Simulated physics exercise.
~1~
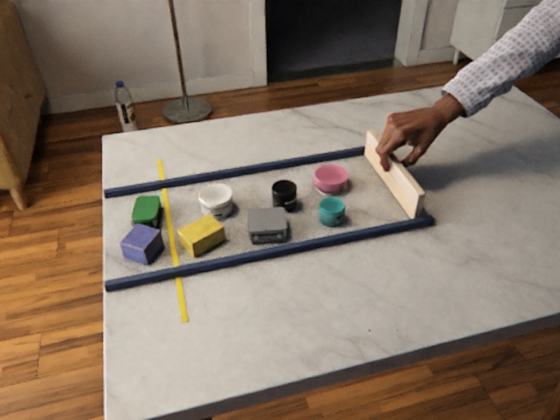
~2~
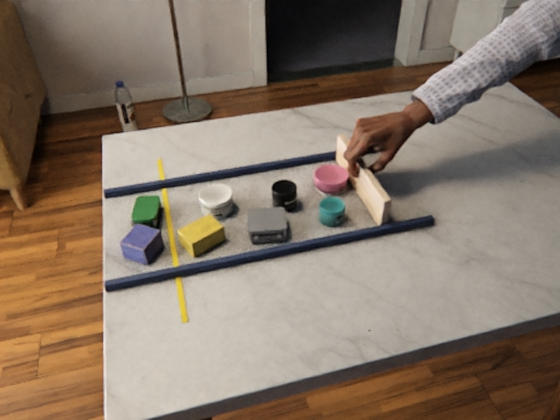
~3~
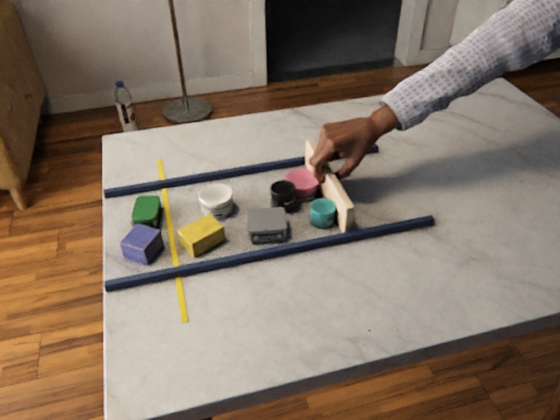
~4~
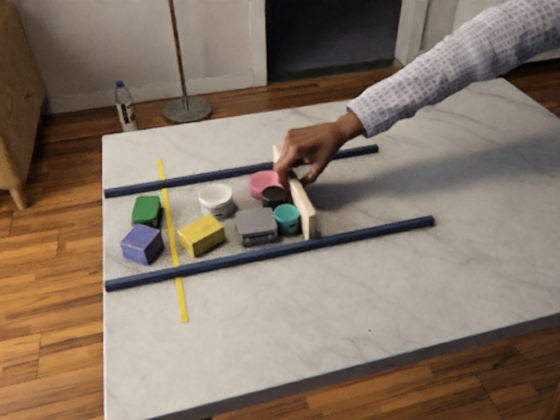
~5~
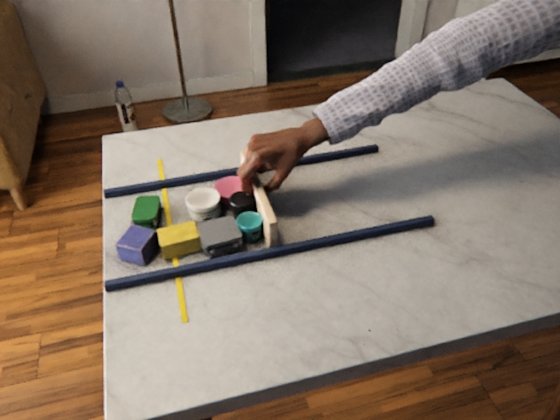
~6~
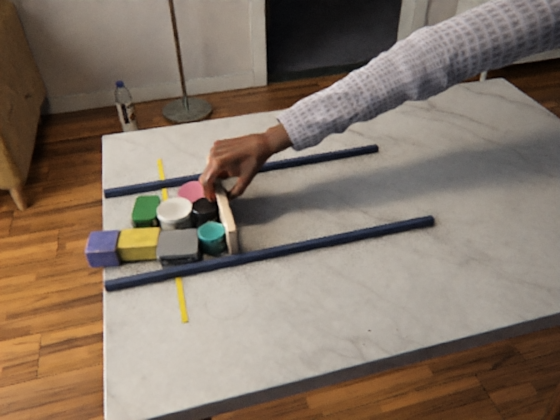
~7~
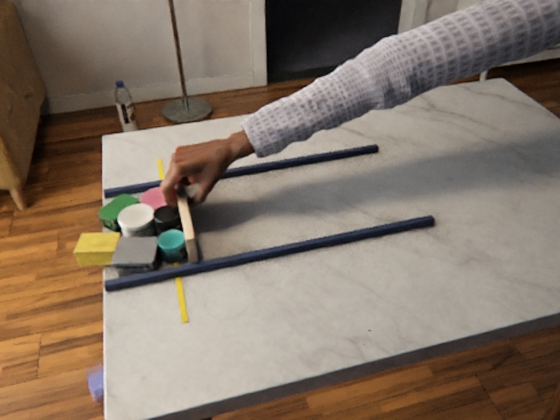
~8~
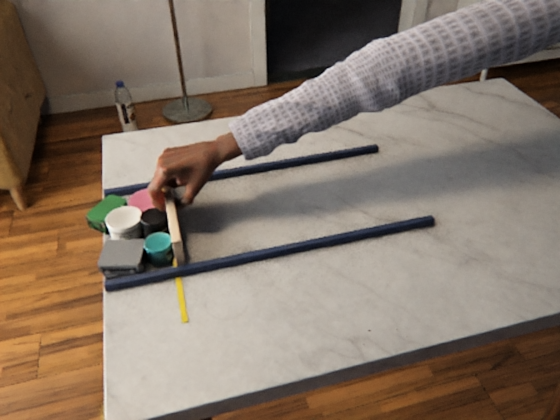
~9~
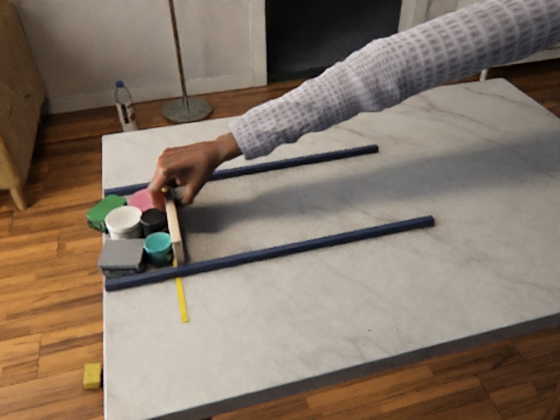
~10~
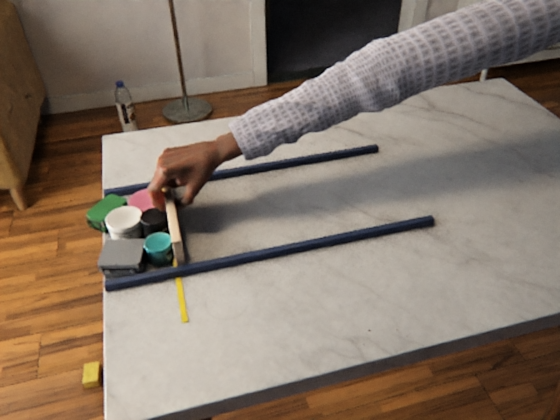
On a marble-patterned table in a wood-floored room, small blocks and round tubs sit between two dark blue rails, near a strip of yellow tape on the left. A hand holds a pale board upright and slides it leftward, gathering the pink pot, then the black and turquoise tubs. The growing cluster presses into the gray, white, yellow, green and blue items, shoving them toward the table's edge. The blue block drops off first, and the yellow one follows. The board stops around the tape, leaving the remaining pieces crowded at the edge and the yellow block on the floor.
